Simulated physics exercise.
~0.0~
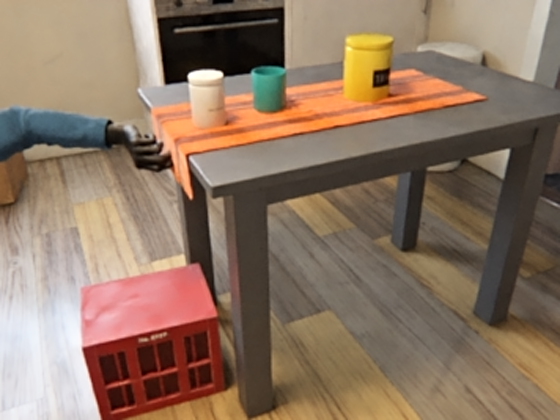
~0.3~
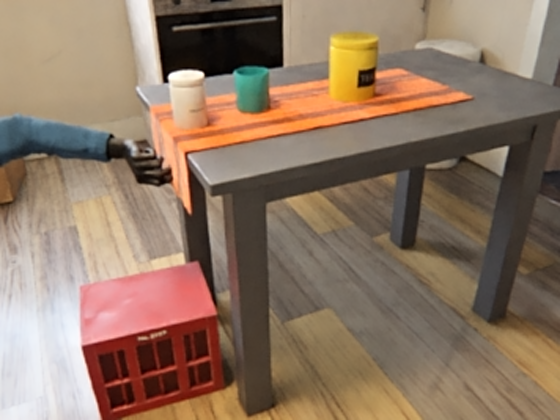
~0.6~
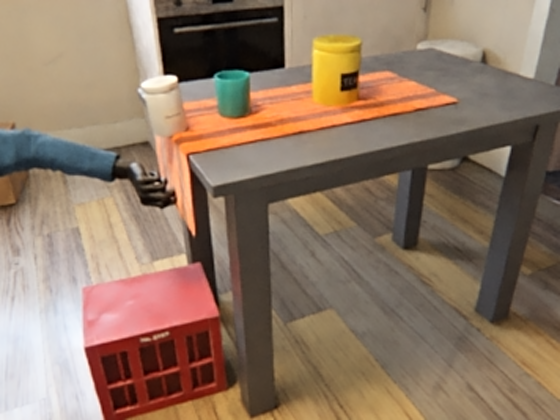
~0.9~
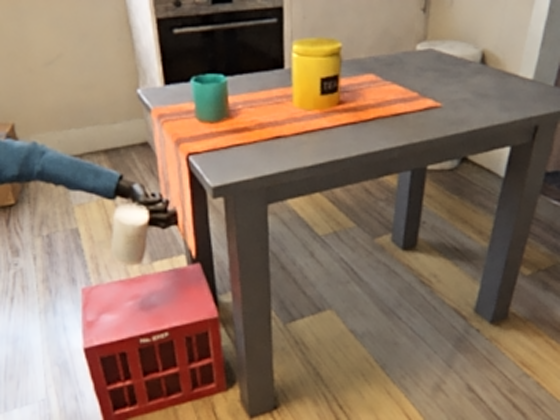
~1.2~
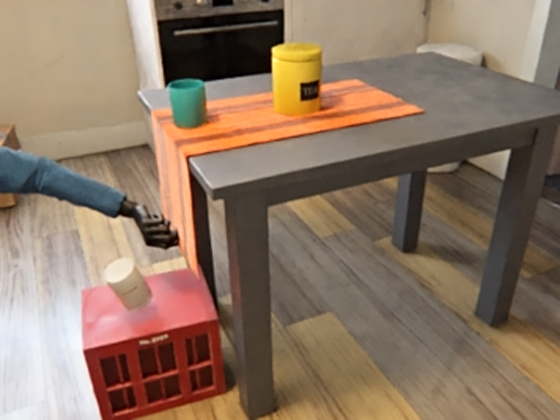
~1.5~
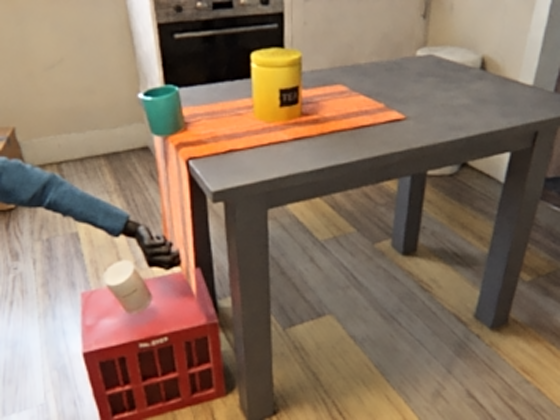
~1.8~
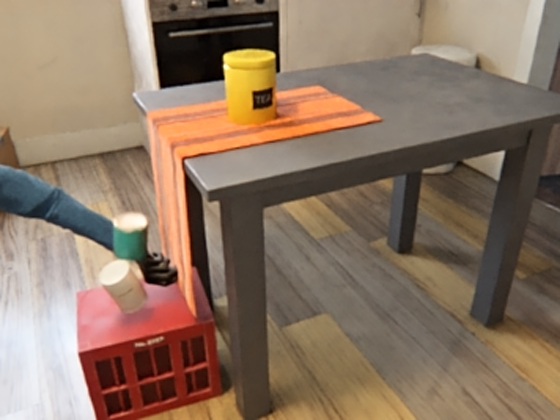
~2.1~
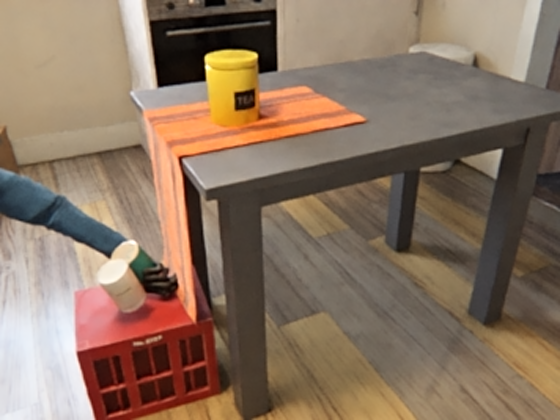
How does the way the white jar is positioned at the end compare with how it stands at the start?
At the start the white jar stands upright on the cloth on the table, and at the end it is upside down, resting at a tilt on the red crate.
